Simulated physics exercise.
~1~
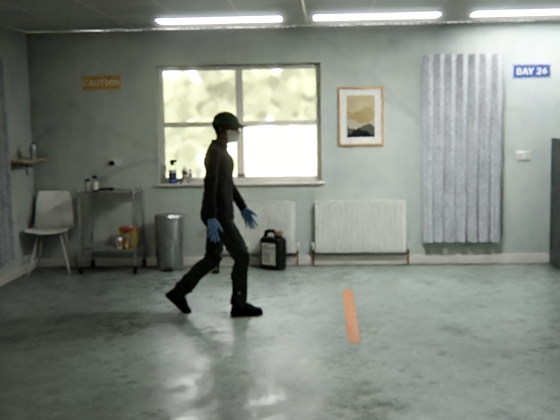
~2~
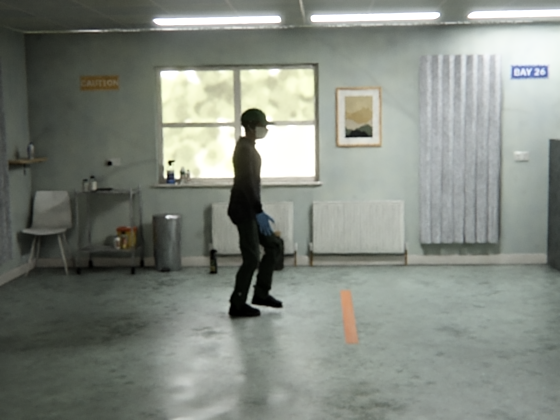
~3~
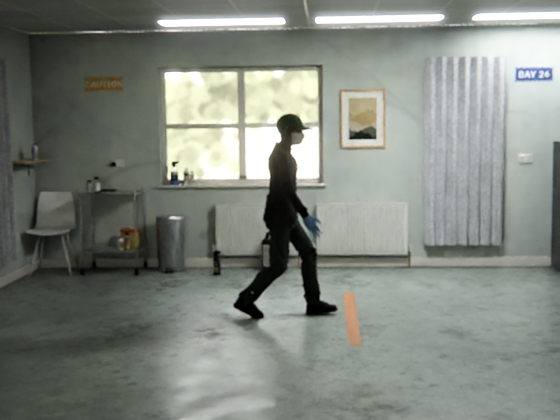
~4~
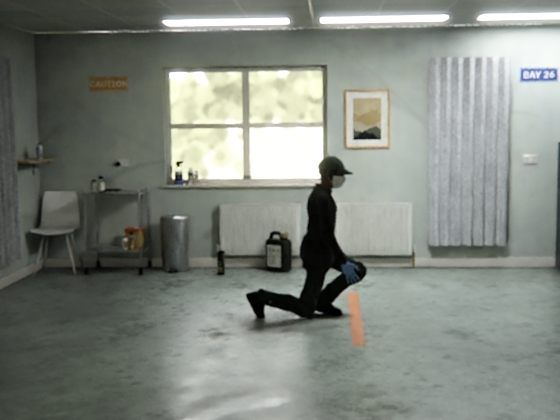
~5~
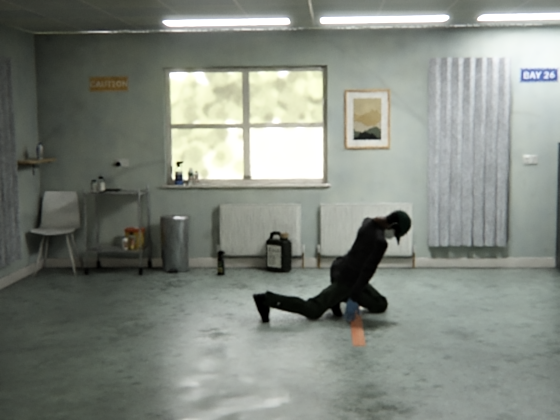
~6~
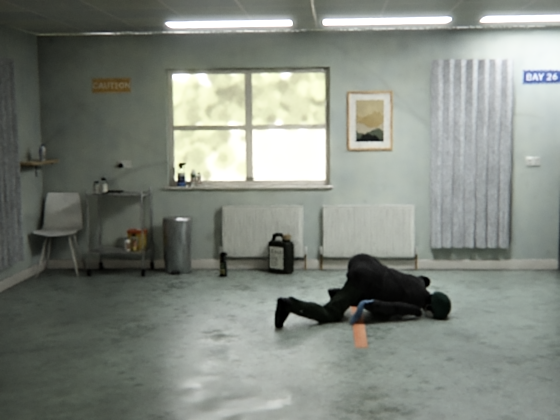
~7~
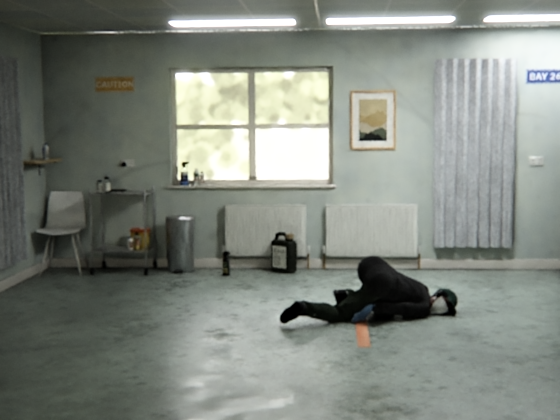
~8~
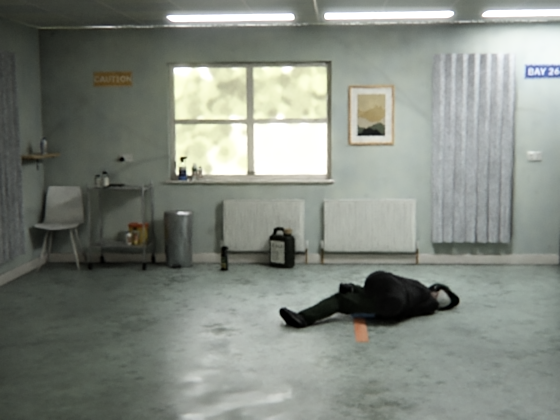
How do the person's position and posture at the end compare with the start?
At the start the person is upright and walking in front of the window, well to the left of the orange tape. By the end they are lying on the floor farther right, with their hips, chest and head past the tape.
A bare grey-green room with a smooth grey floor is seen from the side by a slightly swaying camera. A bright window, two pale radiators and a black container stand behind, with a chair and trolley at left and a strip of orange tape on the floor. A person in dark clothes, a cap, a face mask and blue gloves walks right towards the tape. Just short of it, they sink to their knees, then pitch forward with hands low. They end slumped on the floor, hips, chest and head all beyond the tape.
